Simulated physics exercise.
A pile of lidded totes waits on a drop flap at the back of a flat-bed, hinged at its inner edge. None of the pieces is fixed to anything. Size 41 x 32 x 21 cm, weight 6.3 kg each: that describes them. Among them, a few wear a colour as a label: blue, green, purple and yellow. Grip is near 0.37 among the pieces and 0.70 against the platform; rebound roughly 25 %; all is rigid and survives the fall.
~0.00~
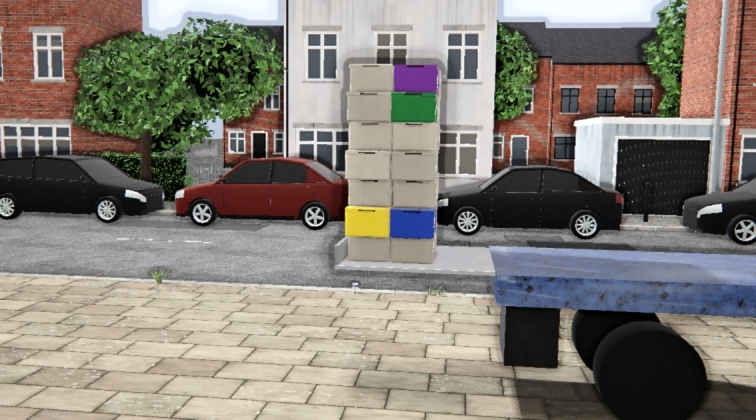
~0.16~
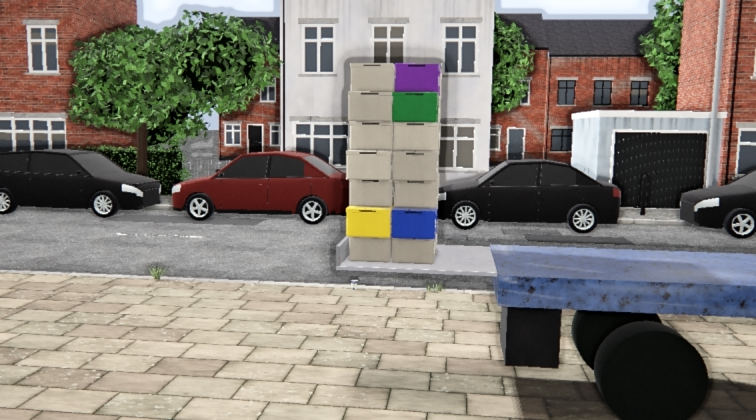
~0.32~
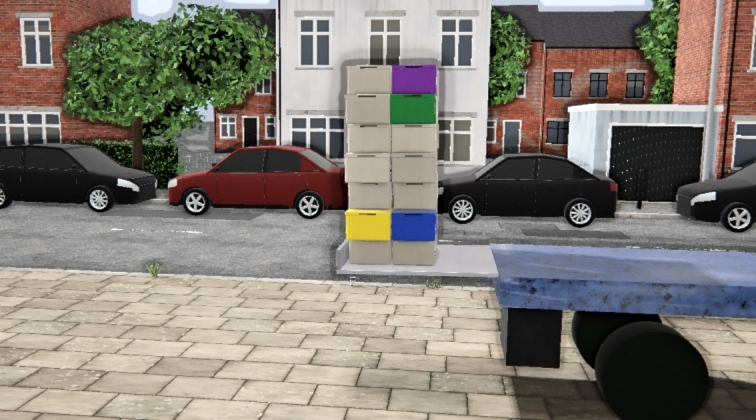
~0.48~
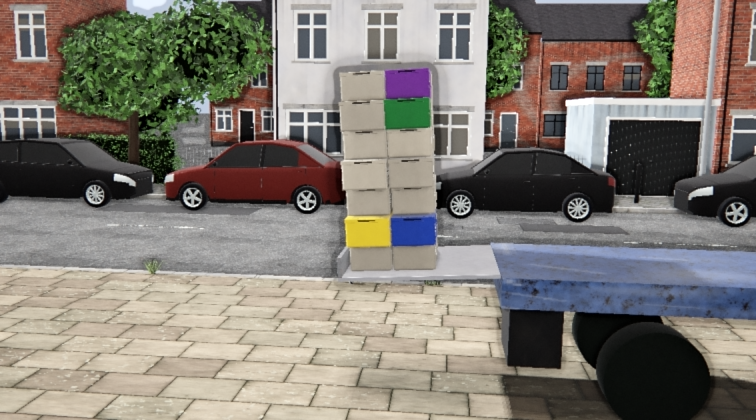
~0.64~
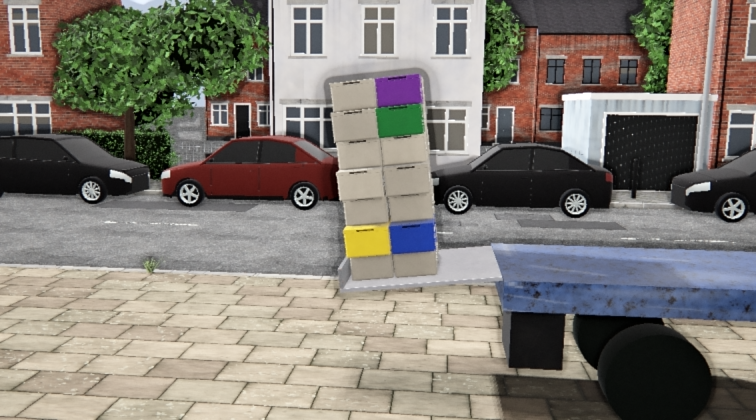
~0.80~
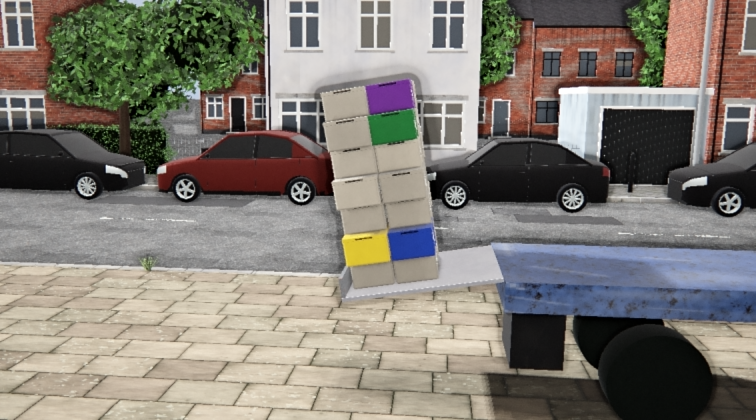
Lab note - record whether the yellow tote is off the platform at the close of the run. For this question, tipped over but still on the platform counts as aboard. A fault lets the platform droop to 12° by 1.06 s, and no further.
Result: Off the platform.
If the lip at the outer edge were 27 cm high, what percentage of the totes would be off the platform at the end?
Result - 60 %.
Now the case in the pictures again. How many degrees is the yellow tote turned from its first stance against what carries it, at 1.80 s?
Some 25°.
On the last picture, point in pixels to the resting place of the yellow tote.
About (299, 390) in the last picture.
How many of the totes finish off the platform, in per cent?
About 80% of them.
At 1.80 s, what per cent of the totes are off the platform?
45 %.
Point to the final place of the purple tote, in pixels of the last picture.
Check around (65, 348) in the last image.
Around 1.80 s, slope 12°; 12 of the 28 totes off the platform; yellow tote tipped 27°; purple tote tipped 27°.
Around 2.38 s, slope 12°; 22 of the 28 totes off the platform; yellow tote on its side; green tote on its side.
Finally (3.1 s), slope 12°; 22 of the 28 totes off the platform; yellow tote on its side; purple tote upside down; green tote on its side. Seen by the last camera, middles, yellow tote near (299, 390), purple tote near (65, 348).
